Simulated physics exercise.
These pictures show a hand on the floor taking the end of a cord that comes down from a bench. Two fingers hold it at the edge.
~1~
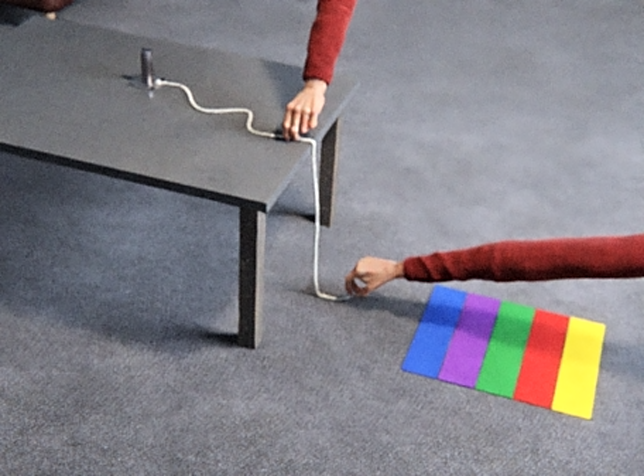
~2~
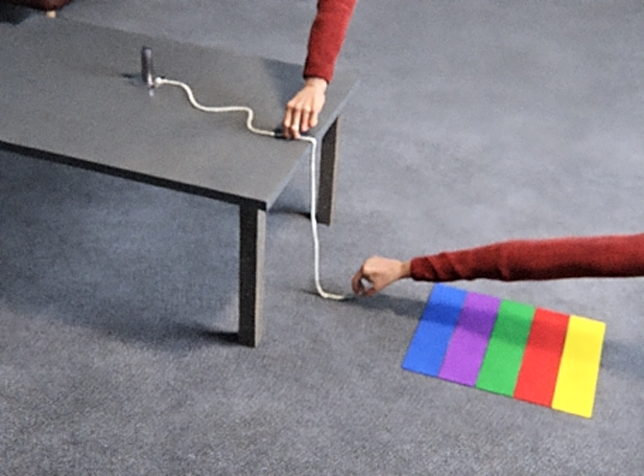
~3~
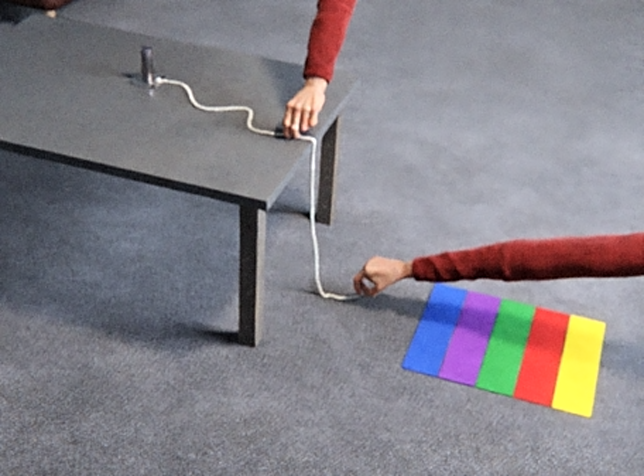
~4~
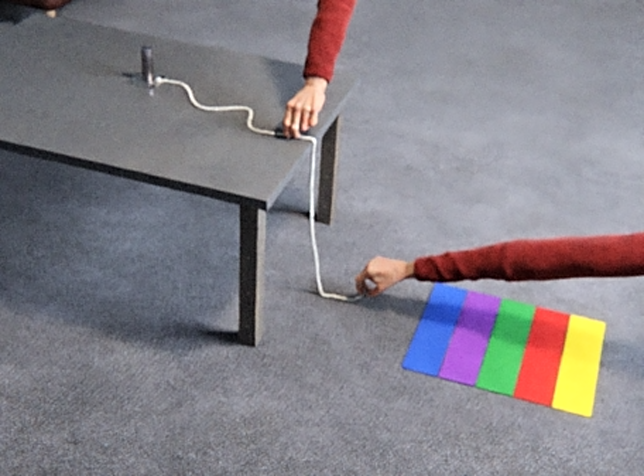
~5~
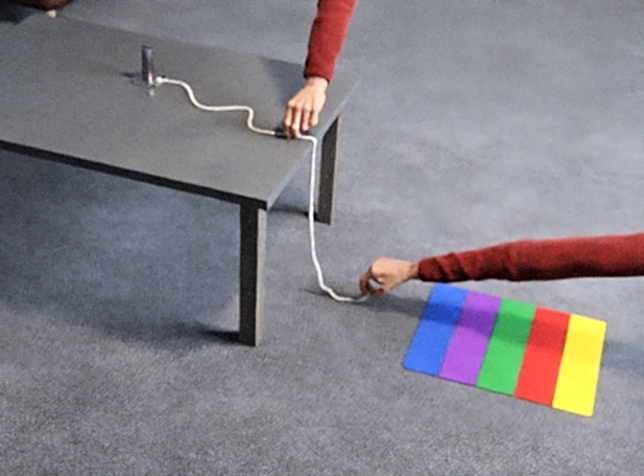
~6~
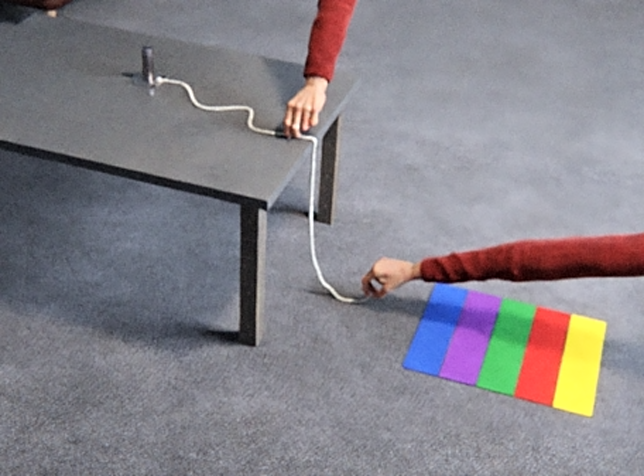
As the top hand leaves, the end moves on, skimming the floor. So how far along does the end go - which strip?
Along to the green strip.
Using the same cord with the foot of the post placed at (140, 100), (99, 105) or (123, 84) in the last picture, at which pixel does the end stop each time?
You'd get roughly (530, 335), (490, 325) and (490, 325), one for each try.
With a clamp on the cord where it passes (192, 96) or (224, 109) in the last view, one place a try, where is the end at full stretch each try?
(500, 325) and (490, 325).
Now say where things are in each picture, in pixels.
End (354, 293); blue (425, 357); purple (461, 367); green (499, 376); red (536, 386); yellow (575, 396), in the first frame.
End (361, 293); cord through (186, 87) (223, 110) (253, 130) (312, 155) (313, 220) (317, 280), in the second frame.
End (363, 293), in the third frame.
End (365, 293); cord through (186, 87) (223, 109) (253, 129) (313, 155) (311, 219) (318, 280), in the fourth frame.
End (369, 294), in the fifth frame.
End (371, 294); cord through (186, 87) (224, 109) (254, 129) (313, 154) (311, 218) (321, 279), in the sixth frame.
Soon after, end near (457, 316); over blue.
After that, end near (492, 324); over purple.
At the stop, end near (513, 329); over green. It halts on the green strip.
